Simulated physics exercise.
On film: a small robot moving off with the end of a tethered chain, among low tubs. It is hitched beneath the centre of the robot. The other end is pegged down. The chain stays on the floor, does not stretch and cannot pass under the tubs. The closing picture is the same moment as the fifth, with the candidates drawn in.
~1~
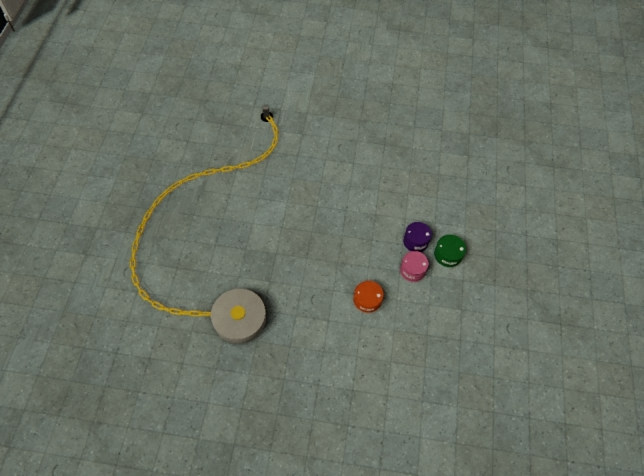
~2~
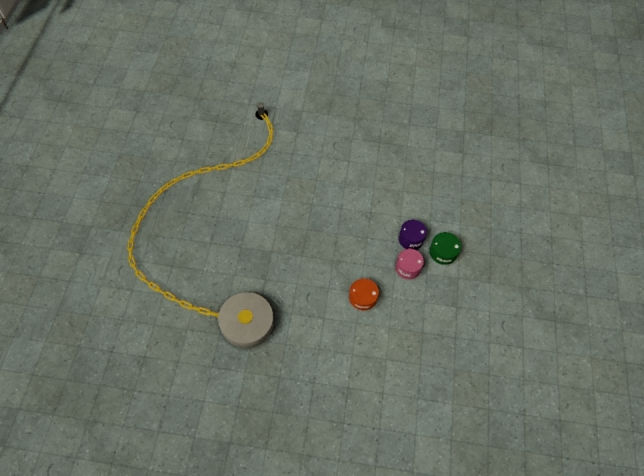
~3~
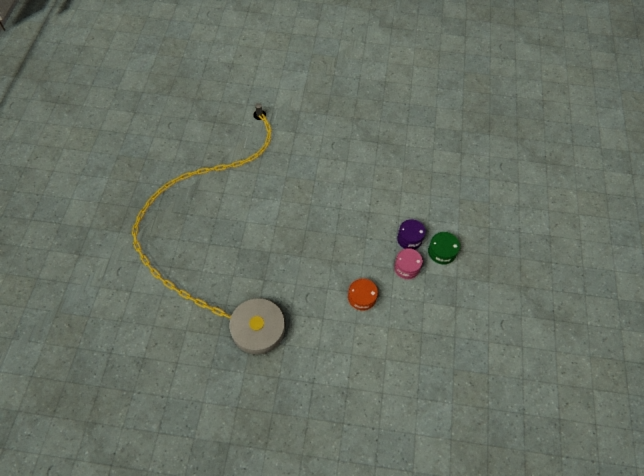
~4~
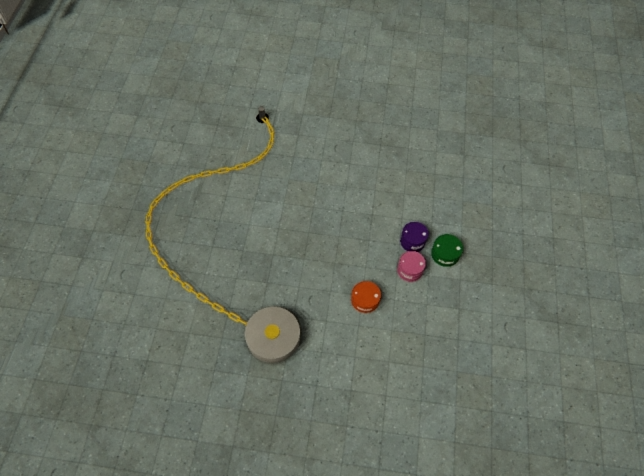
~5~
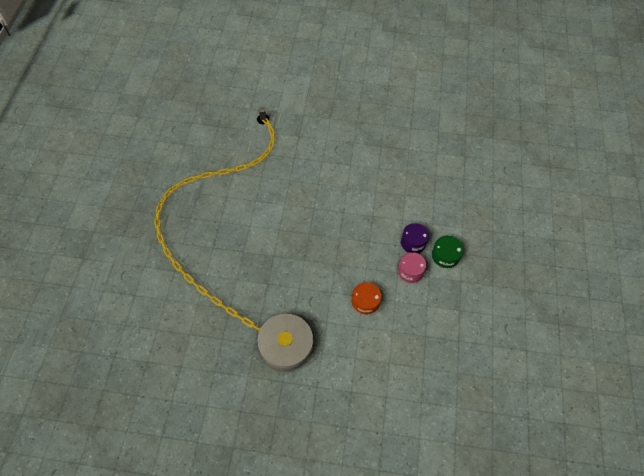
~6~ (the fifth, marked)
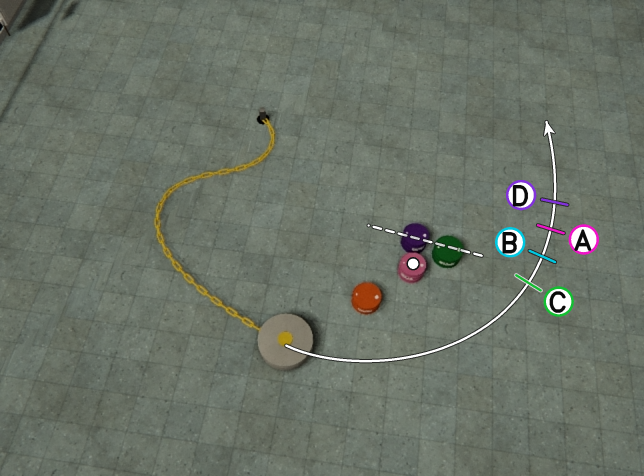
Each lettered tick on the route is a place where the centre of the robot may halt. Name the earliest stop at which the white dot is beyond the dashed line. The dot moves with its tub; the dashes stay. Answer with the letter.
Up to mark D.
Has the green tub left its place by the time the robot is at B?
By then, no.
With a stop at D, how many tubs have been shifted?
Four.
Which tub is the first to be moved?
The orange tub.
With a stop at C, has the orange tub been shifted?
By then, yes.
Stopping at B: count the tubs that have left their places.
One.
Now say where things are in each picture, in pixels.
In the first picture, pink tub (414, 267); purple tub (417, 237); orange tub (368, 297).
In the second picture, robot (246, 320); peg (261, 110).
In the third picture, robot (258, 327); purple tub (411, 235).
In the fourth picture, robot (273, 335); green tub (447, 250).
In the fifth picture, robot (286, 342); pink tub (412, 268); purple tub (415, 239); orange tub (366, 298).
On the copy, A at (551, 229); B at (542, 256); C at (528, 283); D at (555, 202); the dashed line at (424, 240); the route from (286, 346) via (516, 299) to (546, 122); the white dot at (413, 264).
On D. First, robot (424, 351); pink tub (412, 268).
Then, robot (529, 282); pink tub (412, 268); orange tub (379, 281).
Finally, robot (557, 197); pink tub (425, 236); purple tub (423, 215); orange tub (401, 227); green tub (450, 231); the dot on the pink tub is over the dashed line.
By contrast, A leaves the dotted tub short, at (421, 251); B leaves the dotted tub short, at (413, 267); C leaves the dotted tub short, at (412, 268).
